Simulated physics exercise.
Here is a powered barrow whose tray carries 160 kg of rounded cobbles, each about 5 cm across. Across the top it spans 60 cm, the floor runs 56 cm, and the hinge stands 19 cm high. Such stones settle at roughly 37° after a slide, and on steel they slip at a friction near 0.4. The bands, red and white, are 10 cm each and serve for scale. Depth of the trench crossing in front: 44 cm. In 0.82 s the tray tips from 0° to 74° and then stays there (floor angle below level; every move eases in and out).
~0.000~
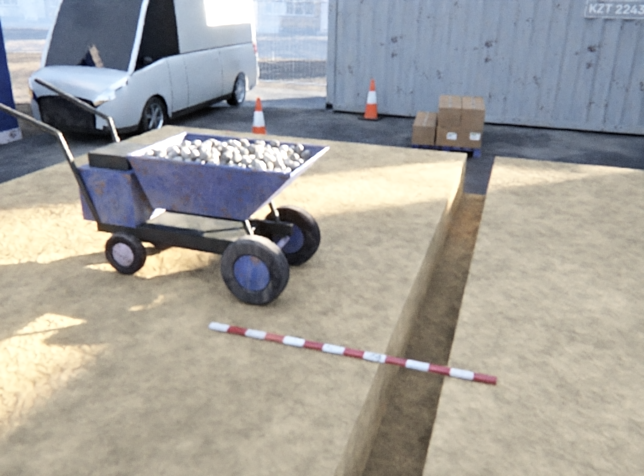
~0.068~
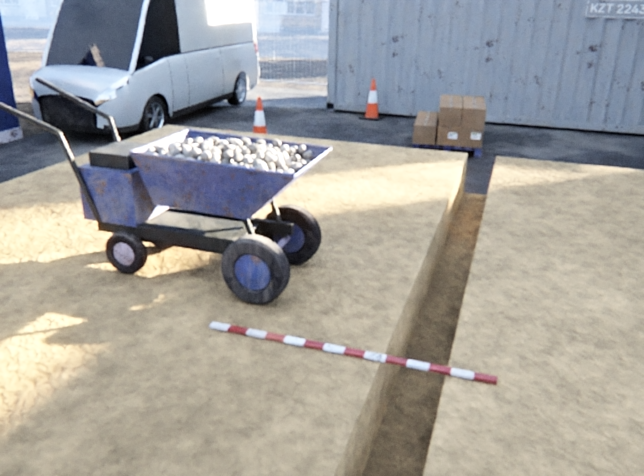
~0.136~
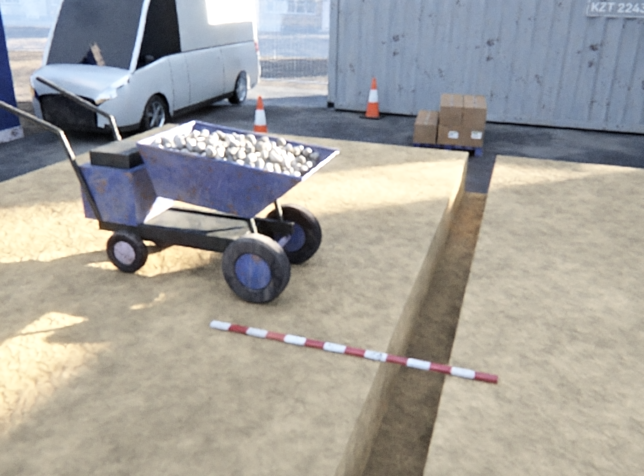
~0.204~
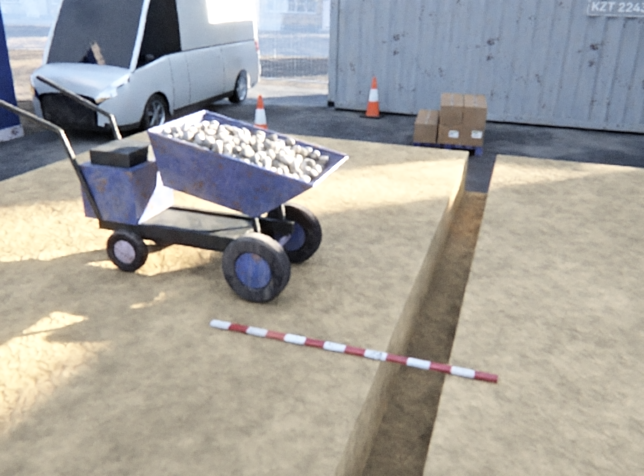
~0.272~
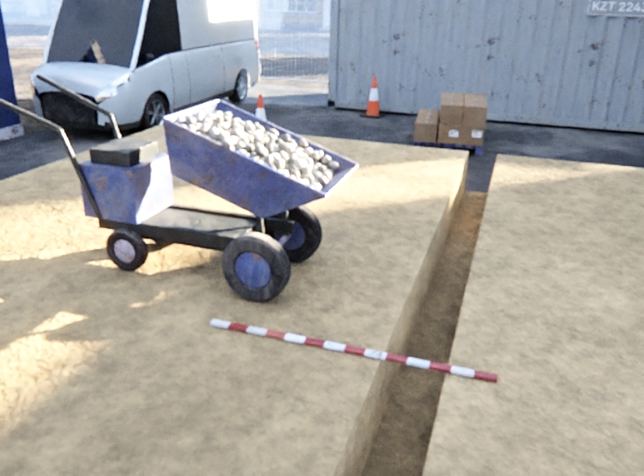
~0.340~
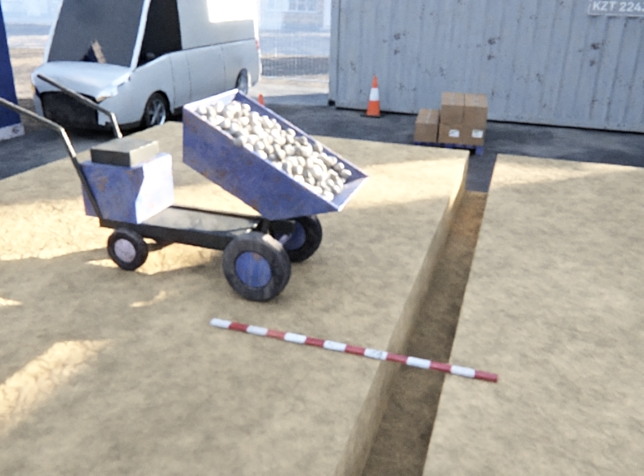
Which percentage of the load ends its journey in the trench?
Roughly 84 per cent.
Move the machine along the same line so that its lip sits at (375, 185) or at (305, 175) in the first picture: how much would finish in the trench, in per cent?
First spot about 20, second spot about 90 per cent.
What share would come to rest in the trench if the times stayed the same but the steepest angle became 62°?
Close to 85 per cent then.
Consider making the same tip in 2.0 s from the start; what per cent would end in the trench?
That would give about 85 percent.
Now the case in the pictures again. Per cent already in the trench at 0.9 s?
I'd put it near 40 per cent.
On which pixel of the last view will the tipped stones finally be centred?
The middle should be near (425, 353).
After 0.6 s the floor is at 63°; 100 % in the tray; the foremost stones are at (383, 244).
After 0.9 s the floor is at 74°; 47 % in the tray, 12 % short of the trench, 40 % in the trench; the foremost stones are at (456, 320).
After 1.3 s the floor is at 74°; 7 % in the tray, 14 % short of the trench, 76 % in the trench, 3 % past the trench; the foremost stones are at (548, 334).
After 3.2 s the floor is at 74°; 0 % in the tray, 14 % short of the trench, 84 % in the trench, 3 % past the trench; the foremost stones are at (618, 348).
